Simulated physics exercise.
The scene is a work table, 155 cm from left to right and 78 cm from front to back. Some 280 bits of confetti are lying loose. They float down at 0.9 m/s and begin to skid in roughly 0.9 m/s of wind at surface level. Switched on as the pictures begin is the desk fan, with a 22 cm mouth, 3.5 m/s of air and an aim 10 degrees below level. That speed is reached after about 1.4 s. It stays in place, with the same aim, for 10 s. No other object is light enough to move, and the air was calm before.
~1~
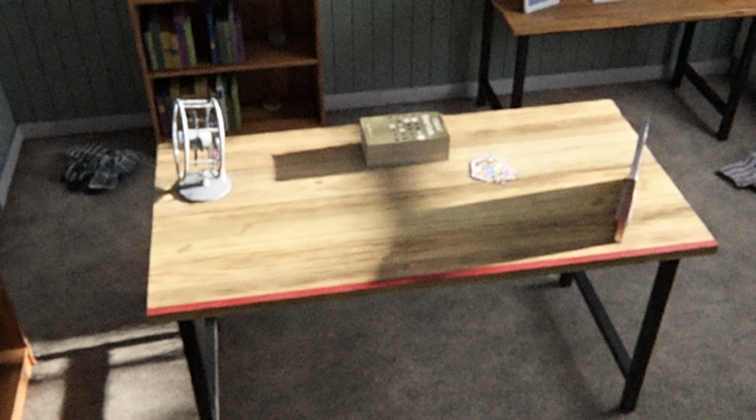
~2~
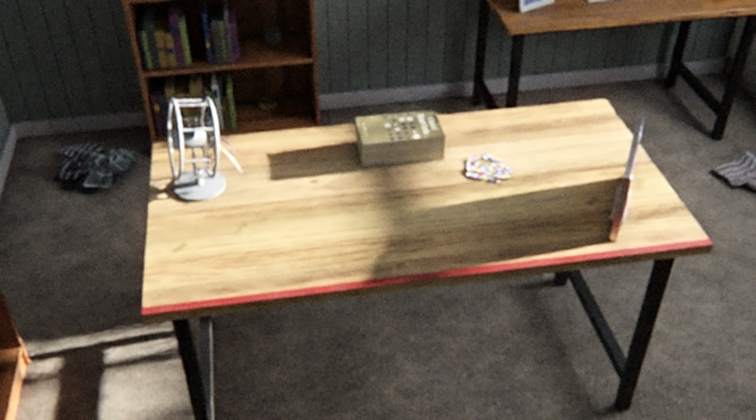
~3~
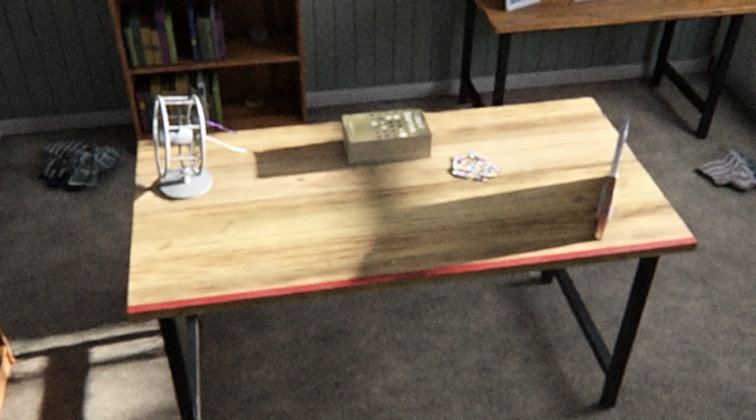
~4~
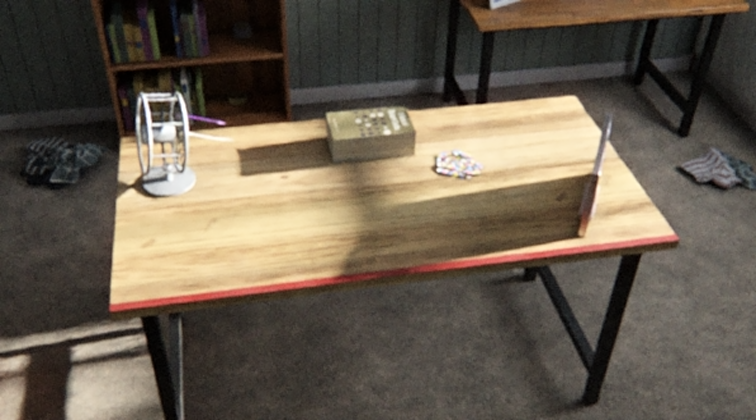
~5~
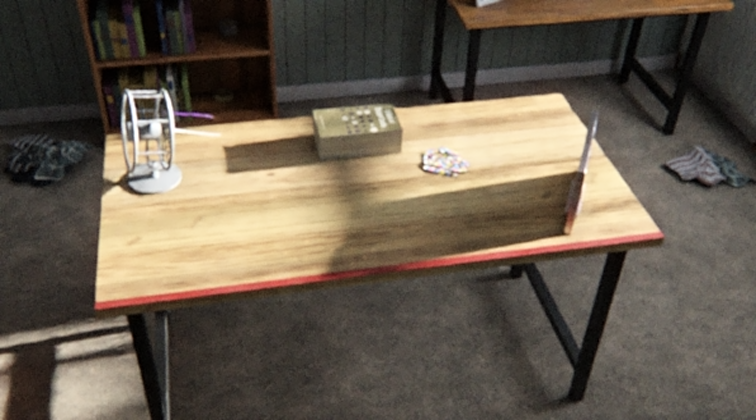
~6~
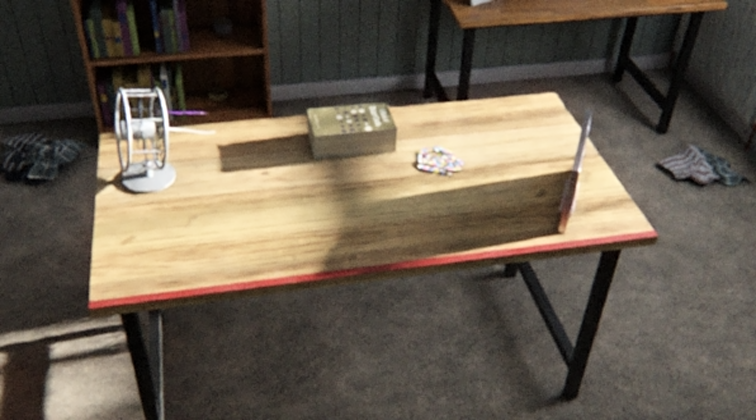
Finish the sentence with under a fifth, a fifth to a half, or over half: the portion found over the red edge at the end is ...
The portion found there is under a fifth.
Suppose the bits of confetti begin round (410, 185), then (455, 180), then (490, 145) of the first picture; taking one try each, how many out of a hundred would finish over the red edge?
It goes 60 %, then 5 %, then 0 %.
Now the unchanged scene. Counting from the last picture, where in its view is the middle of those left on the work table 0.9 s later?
Around pixel (472, 144).
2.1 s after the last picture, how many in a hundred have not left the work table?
Around 20 %.
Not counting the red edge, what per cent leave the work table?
Roughly 90 %.
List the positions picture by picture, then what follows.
In the first frame, the middle of the bits of confetti is near (495, 169), none has stirred yet and the mouth of the desk fan is at (197, 140).
In the second frame, the middle of the bits of confetti is near (490, 168), none has stirred yet and the red edge is centred on (441, 278).
In the third frame, the middle of the bits of confetti is near (477, 166), none has stirred yet, the top of a book is at (386, 125) and the top of a laptop is at (620, 144).
In the fourth frame, the middle of the bits of confetti is near (460, 164) and none has stirred yet.
In the fifth frame, the middle of the bits of confetti is near (447, 161) and none has stirred yet.
In the sixth frame, the middle of the bits of confetti is near (441, 160) and none has stirred yet.
Then, 0.9 s after the last picture the count stands so, 0 % are over the red edge; the middle of those still in play is near (472, 144).
Then, 2.1 s after the last picture the count stands so, 0 % are over the red edge; the middle of those still in play is near (410, 135).
Then, 4.4 s after the last picture the count stands so, 0 % are over the red edge.
Then, 8.9 s after the last picture, at the end, 0 % are over the red edge.
